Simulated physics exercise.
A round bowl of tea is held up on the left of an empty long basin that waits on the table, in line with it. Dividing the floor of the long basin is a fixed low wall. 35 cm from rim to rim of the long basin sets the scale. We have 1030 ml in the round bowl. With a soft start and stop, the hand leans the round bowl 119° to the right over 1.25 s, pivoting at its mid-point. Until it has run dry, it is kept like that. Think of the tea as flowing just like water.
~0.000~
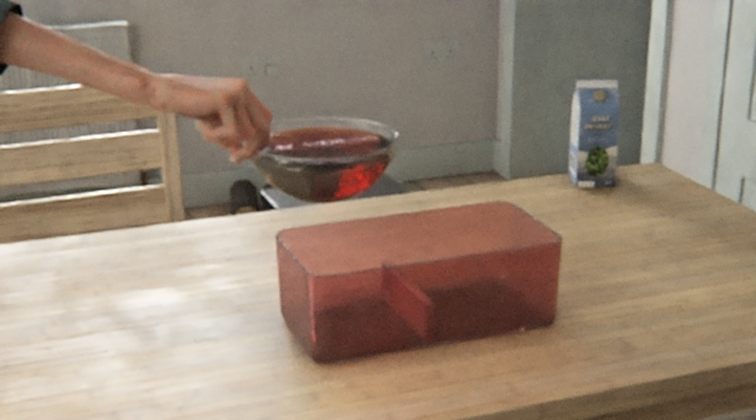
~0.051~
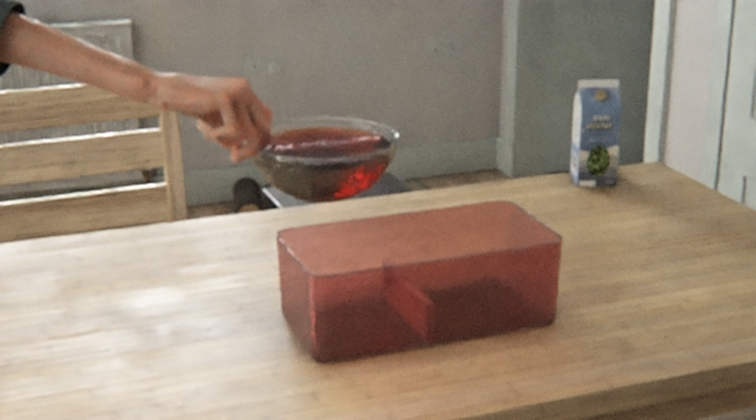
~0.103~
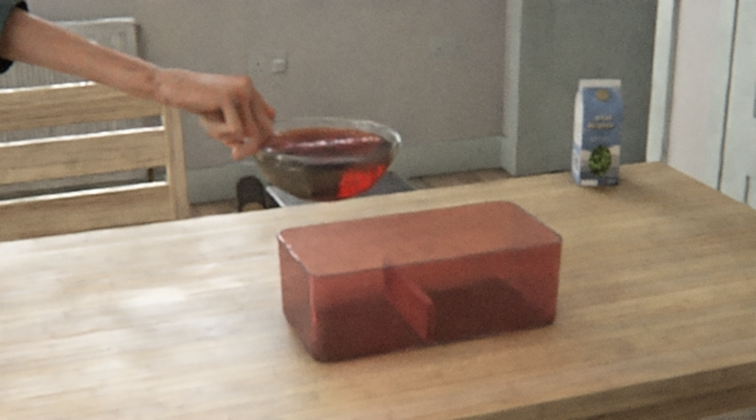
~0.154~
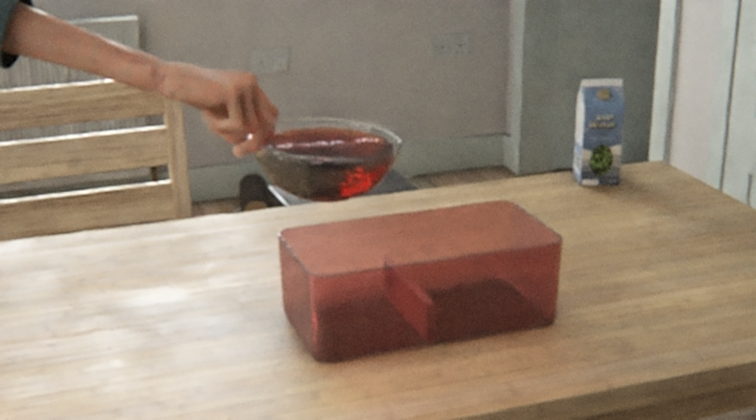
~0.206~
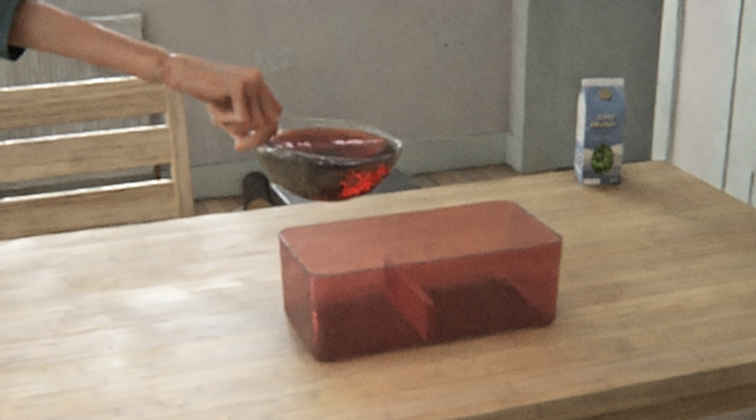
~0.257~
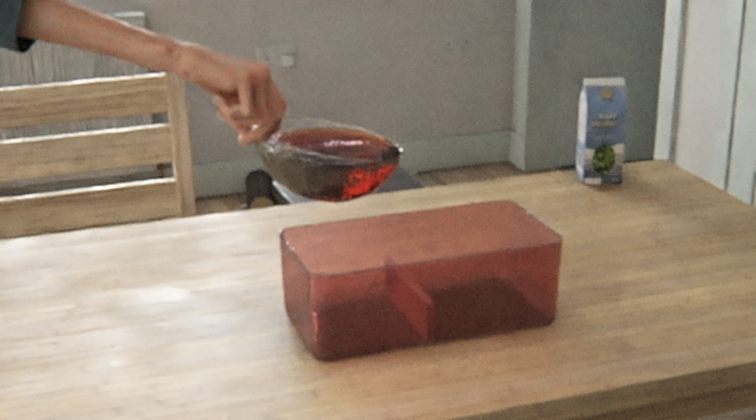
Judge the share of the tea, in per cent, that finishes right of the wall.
78 percent, roughly.
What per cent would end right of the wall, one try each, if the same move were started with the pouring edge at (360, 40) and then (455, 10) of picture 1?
Try 1: Approx. 70 %; try 2: Approx. 75 %.
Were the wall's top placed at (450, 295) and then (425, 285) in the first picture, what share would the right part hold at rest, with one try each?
I'd say 35 percent on the first go, 60 percent on the next.
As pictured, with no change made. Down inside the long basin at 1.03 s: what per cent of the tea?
I'd put it at roughly 100 per cent.
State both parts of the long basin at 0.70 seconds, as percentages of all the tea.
Lab note: Left near 1 %, right near 48.
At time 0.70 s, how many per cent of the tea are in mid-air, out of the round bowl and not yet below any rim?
Around 28 percent.
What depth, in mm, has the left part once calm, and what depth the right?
Final levels - left approx 8 mm, right approx 28 mm.
Then, 0.70 s in, the tilt is 71° and 23 per cent is still to pour, 1 is left of the wall and 48 right of it.
Then, 1.03 s in, the tilt is 110° and 0 per cent is still to pour, 21 is left of the wall and 78 right of it.
Then, 1.38 s in, the tilt is 119° and 0 per cent is still to pour, 21 is left of the wall and 78 right of it.
Then, 1.75 s in, the tilt is 119° and 0 per cent is still to pour, 21 is left of the wall and 78 right of it.
Finally, 21 per cent lies left of the wall, 78 right of it and 1 outside.
